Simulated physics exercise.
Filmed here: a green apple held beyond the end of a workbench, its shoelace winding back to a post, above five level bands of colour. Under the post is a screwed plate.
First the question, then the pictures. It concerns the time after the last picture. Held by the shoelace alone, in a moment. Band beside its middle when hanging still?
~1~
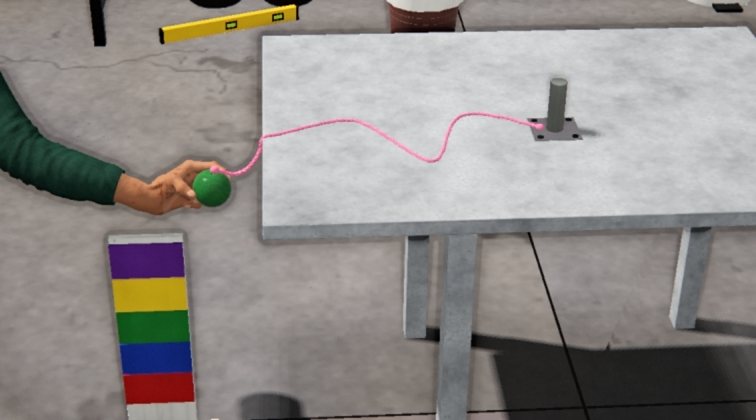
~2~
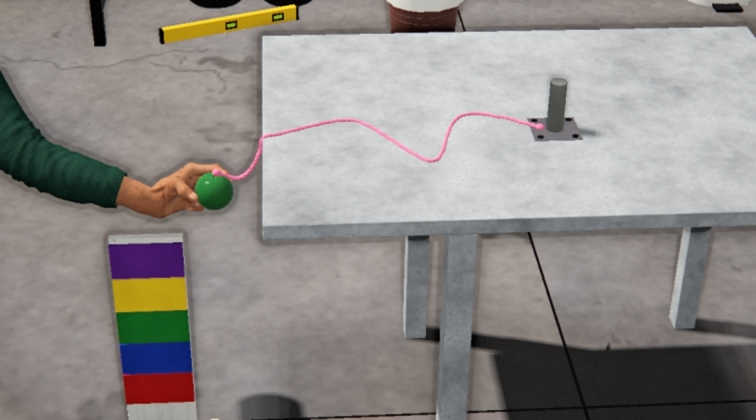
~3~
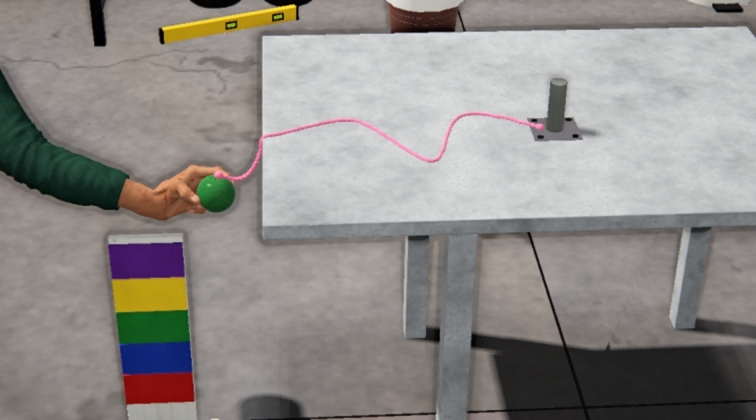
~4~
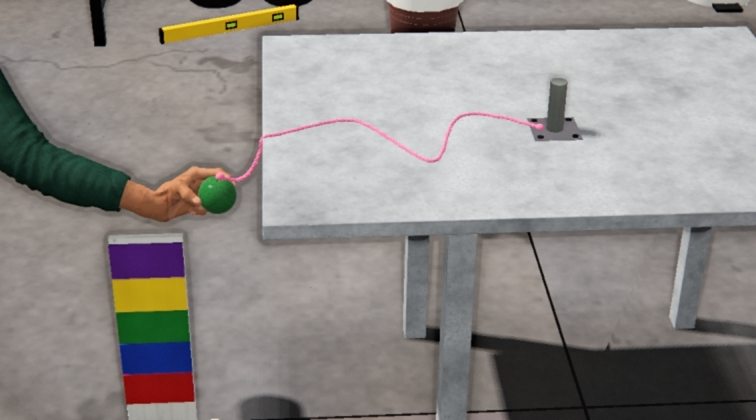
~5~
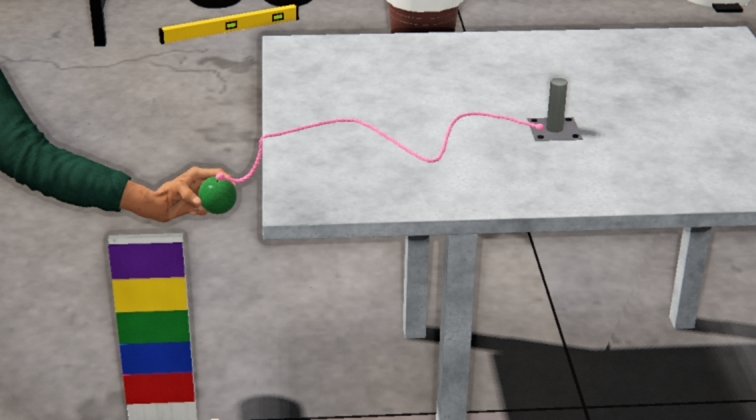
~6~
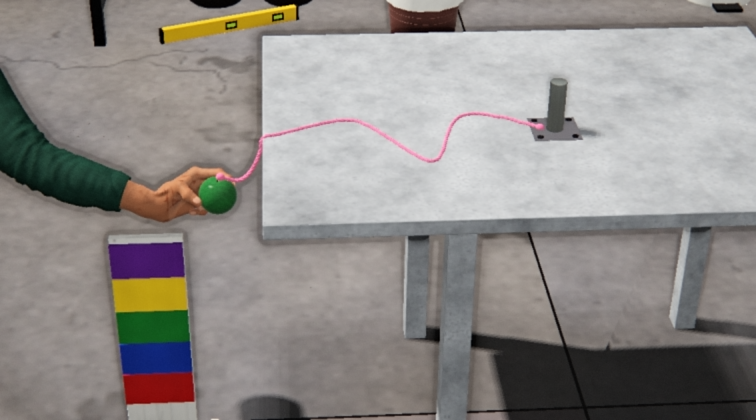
Green.
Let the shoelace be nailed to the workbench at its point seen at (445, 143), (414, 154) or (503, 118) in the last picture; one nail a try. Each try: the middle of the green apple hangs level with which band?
Answer: Yellow, purple and green, in that order.
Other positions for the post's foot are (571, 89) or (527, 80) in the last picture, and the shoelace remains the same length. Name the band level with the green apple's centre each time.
First try: Yellow; second try: Green.
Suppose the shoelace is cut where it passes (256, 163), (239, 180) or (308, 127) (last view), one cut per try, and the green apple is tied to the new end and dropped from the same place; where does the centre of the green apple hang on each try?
Roughly at (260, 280) for the first, (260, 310) for the second and (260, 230) for the third.
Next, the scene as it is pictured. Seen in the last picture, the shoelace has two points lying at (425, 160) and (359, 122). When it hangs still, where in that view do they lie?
(345, 136) and (262, 159).
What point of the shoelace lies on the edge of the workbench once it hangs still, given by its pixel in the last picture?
Near pixel (373, 129).
A little later, apple near (267, 307); level with yellow.
Next, apple near (263, 320); level with green.
When it is over, apple near (266, 322); level with green. At green.
